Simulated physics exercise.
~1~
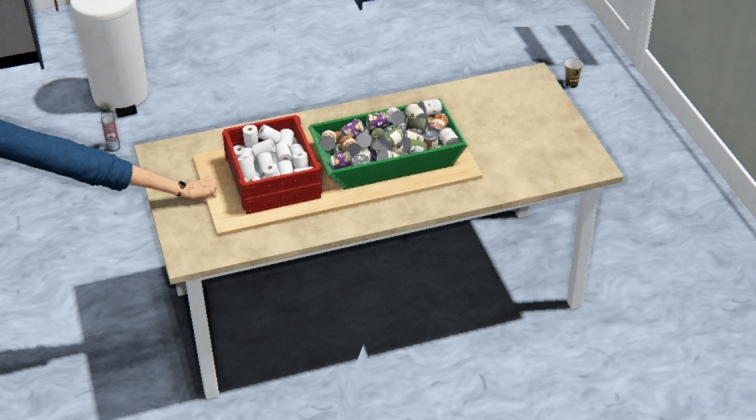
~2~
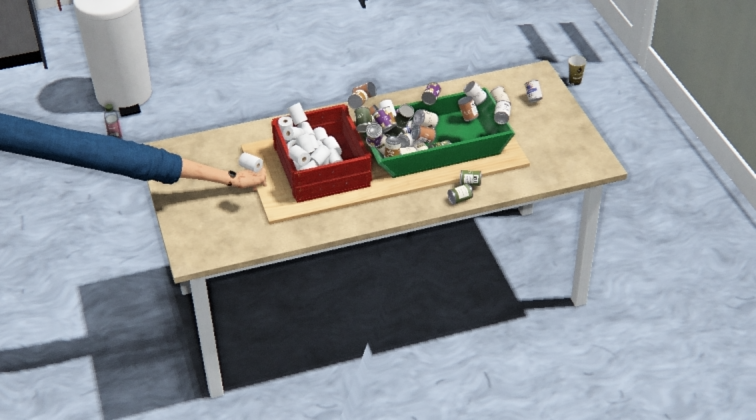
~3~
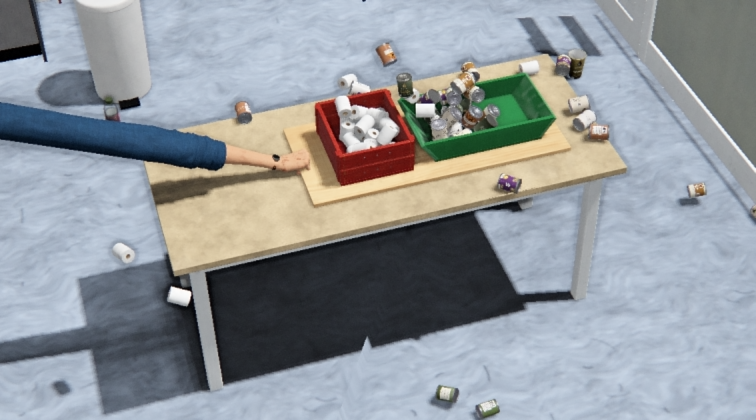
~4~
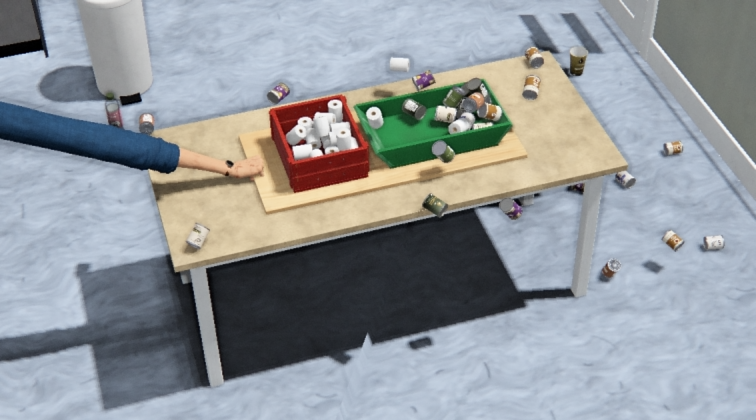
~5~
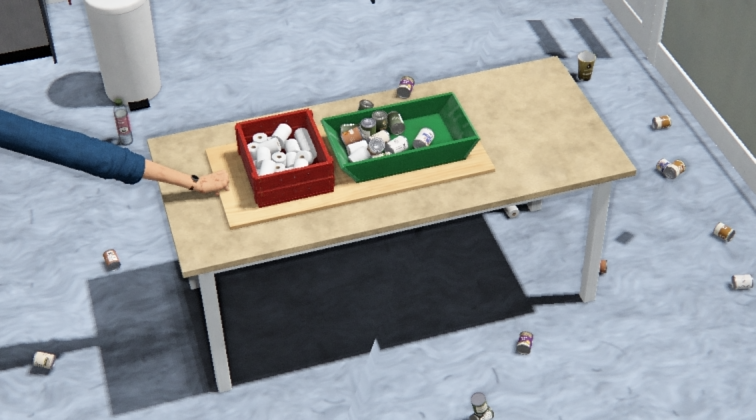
On a pale wooden table in a room with a mottled blue-grey floor, a blue-sleeved arm holds a board carrying a red tote of white paper rolls and a heaped green tote of small tins. The hand moves the board to the right, and tins tumble over the green walls while a roll leaves the red tote. Farther right, more tins and rolls scatter across the table and floor. The board slides back left, with further tins spilling. It ends near the left side, the green tote mostly emptied, the red one still holding many rolls, and tins strewn across the floor.
